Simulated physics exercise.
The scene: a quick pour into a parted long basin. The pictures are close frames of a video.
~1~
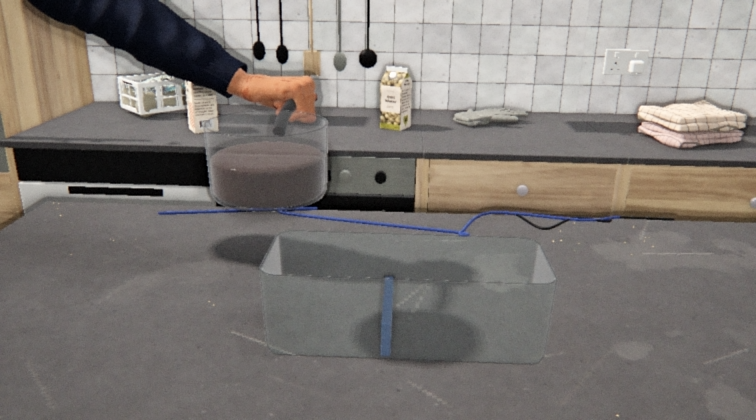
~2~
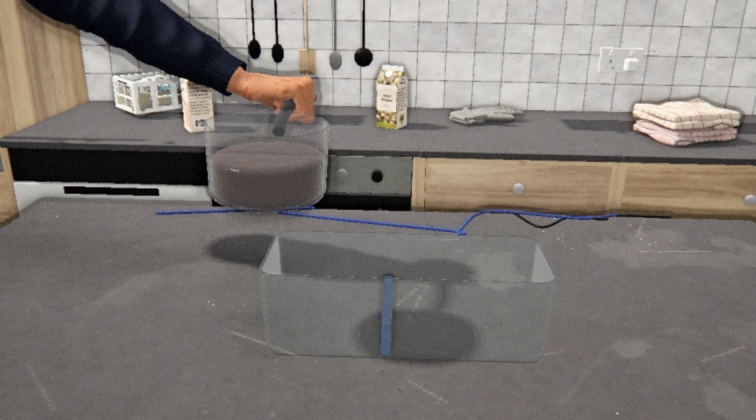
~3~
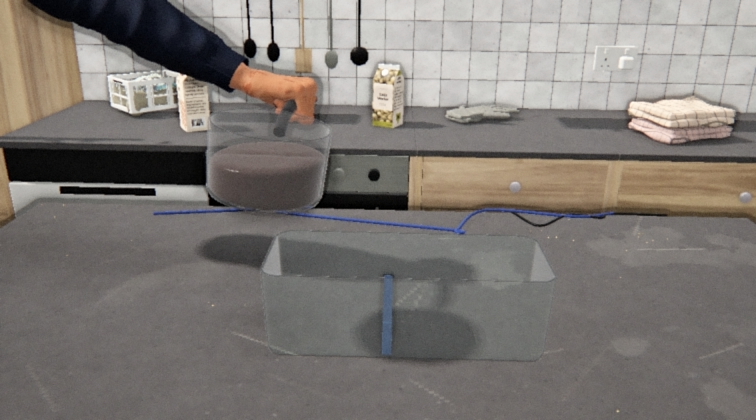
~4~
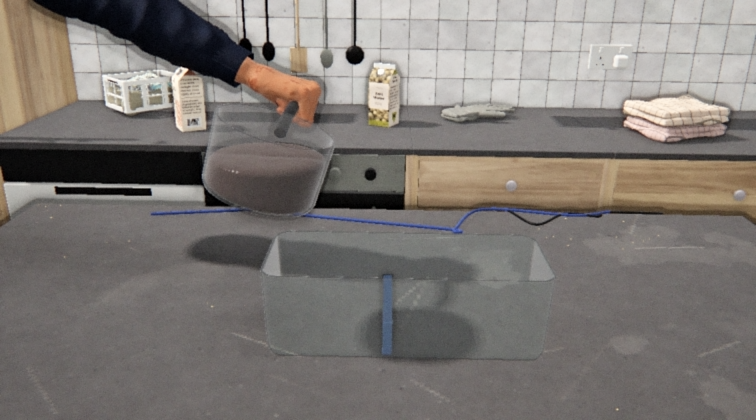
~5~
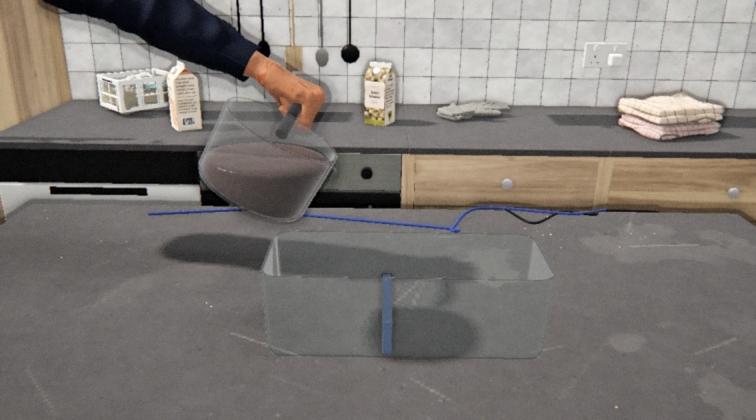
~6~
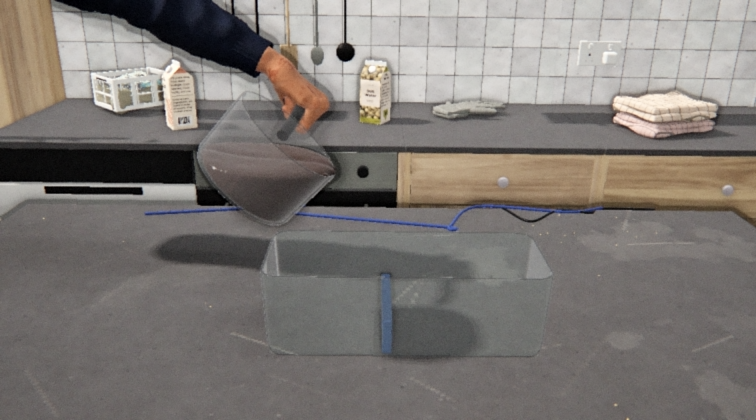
We see a hand holding a clear container of dark coffee above a kitchen counter, behind a transparent long basin with a blue divider; the container starts upright, then tilts steadily to the right, its contents shifting toward the right side.
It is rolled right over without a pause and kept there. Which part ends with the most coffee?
The left-hand section gets the most.
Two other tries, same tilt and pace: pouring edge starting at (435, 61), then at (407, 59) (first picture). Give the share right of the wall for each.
First some 90, then 90 per cent.
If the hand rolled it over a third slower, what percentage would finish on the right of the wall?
About 10 per cent.
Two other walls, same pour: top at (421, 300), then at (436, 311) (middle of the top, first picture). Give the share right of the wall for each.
About 10 and 20 per cent.
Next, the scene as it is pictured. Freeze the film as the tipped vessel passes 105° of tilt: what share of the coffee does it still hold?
Close to 30 per cent.
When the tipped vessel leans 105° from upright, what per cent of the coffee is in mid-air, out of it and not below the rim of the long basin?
Near 30 %.
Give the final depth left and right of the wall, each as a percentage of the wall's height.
Near 70 on the left, 0 on the right.
A moment on, the tilt is 105° and 29 per cent is still to pour, 41 is left of the wall and 1 right of it.
Next, the tilt is 120° and 3 per cent is still to pour, 83 is left of the wall and 3 right of it.
Then the tilt is 120° and 0 per cent is still to pour, 90 is left of the wall and 6 right of it.
Later the tilt is 120° and 0 per cent is still to pour, 90 is left of the wall and 7 right of it.
At rest 90 per cent lies left of the wall, 7 right of it and 3 outside.
